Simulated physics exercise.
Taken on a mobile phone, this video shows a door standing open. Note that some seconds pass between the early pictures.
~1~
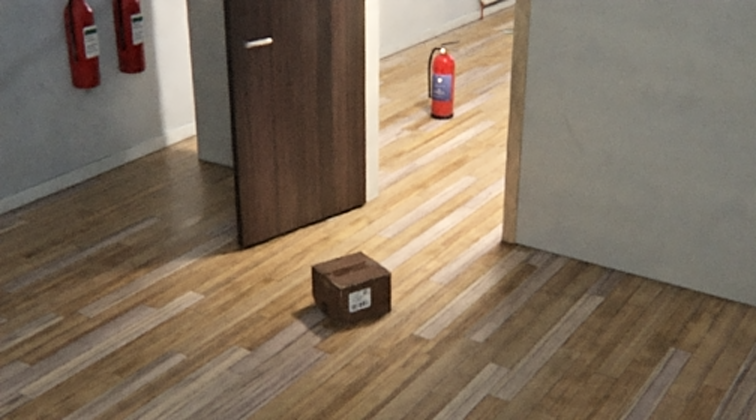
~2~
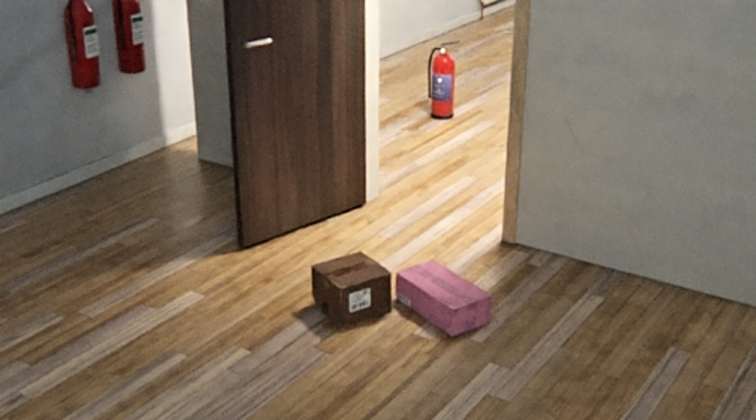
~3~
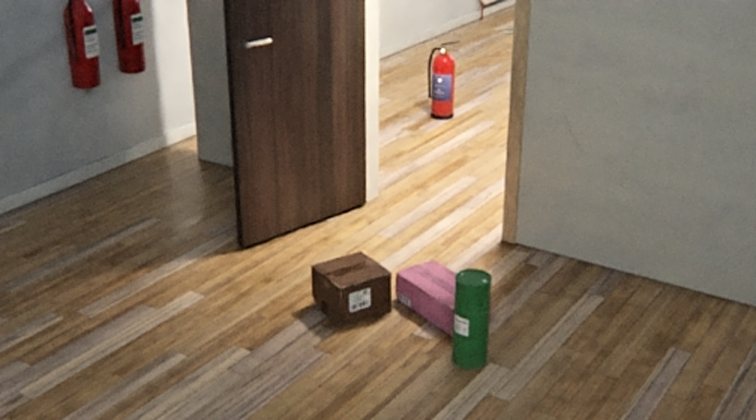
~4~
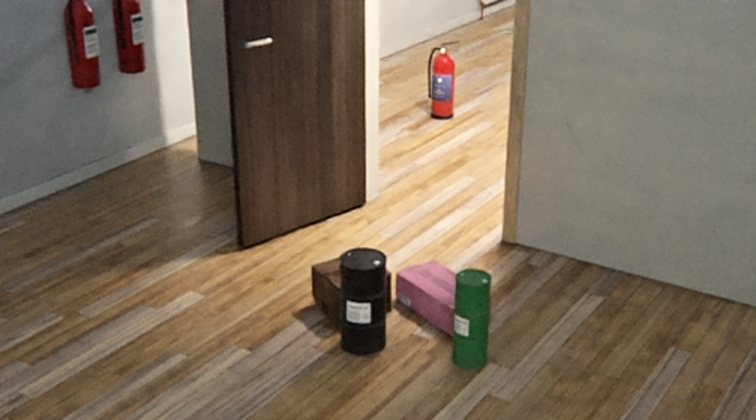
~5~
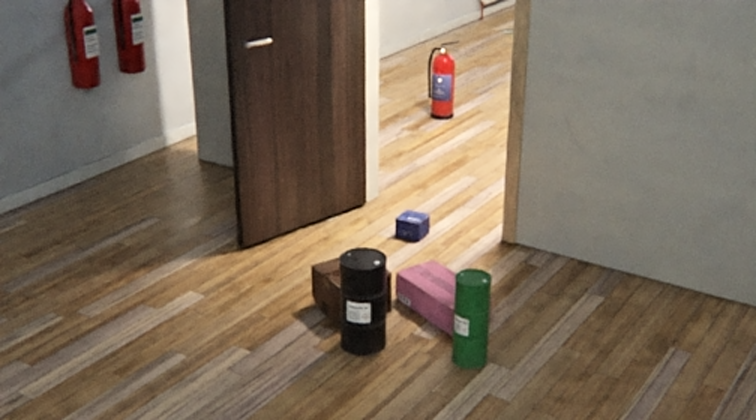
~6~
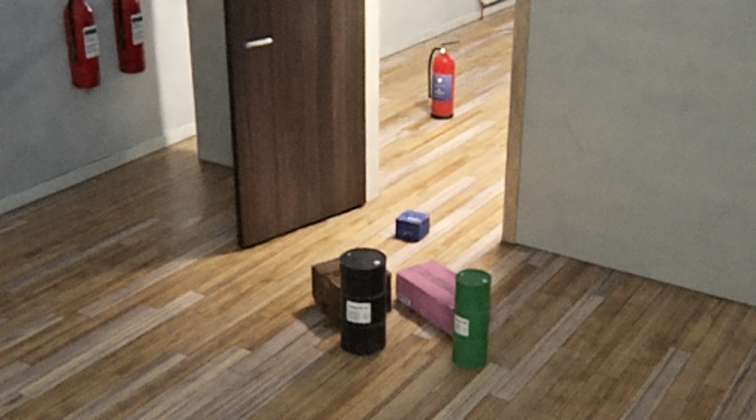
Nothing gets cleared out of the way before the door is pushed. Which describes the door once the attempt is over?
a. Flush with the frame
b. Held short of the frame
Flush with the frame.
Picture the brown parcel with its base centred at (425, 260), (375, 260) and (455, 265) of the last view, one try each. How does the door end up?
The first time it gets stopped, the second time it gets stopped, the third time it closes all the way.
Then, 1.20 s on from there, door 54° open.
Then, 1.80 s on from there, door 17° open; blue box shifted about its own width near (438, 222).
In the end, door 0° open; moved from the start, blue box; the other 4 unmoved. At the end, from the last picture's camera, blue box near (459, 210).
